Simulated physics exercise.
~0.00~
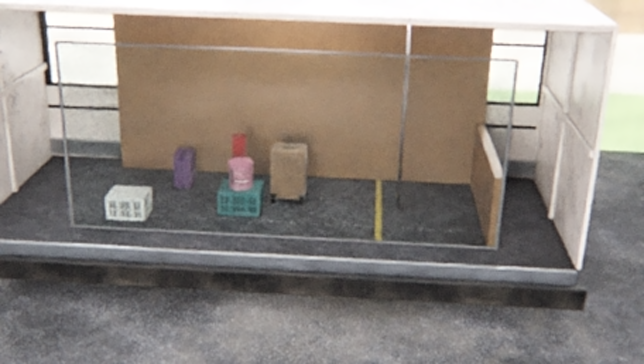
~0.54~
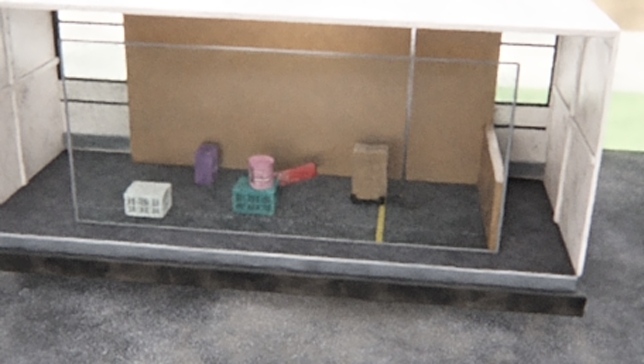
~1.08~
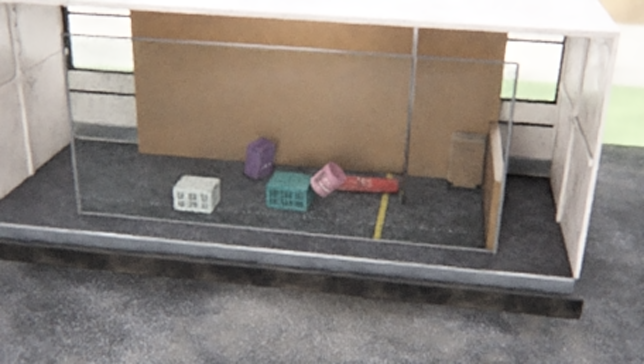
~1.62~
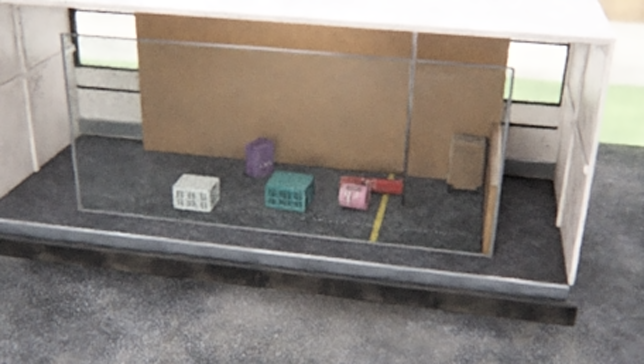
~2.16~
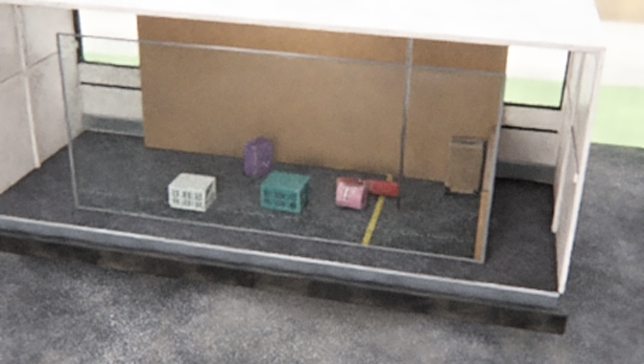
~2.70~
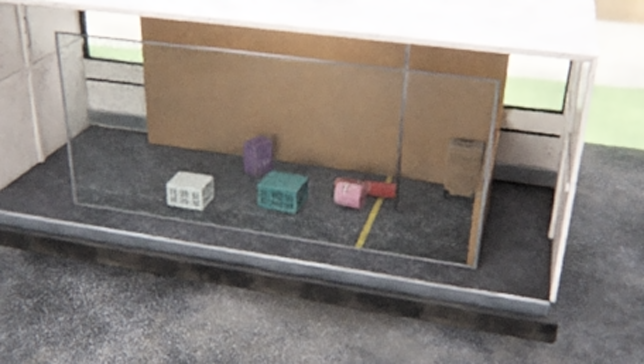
A brown case rolls right past a yellow line while a red roll topples short of it.
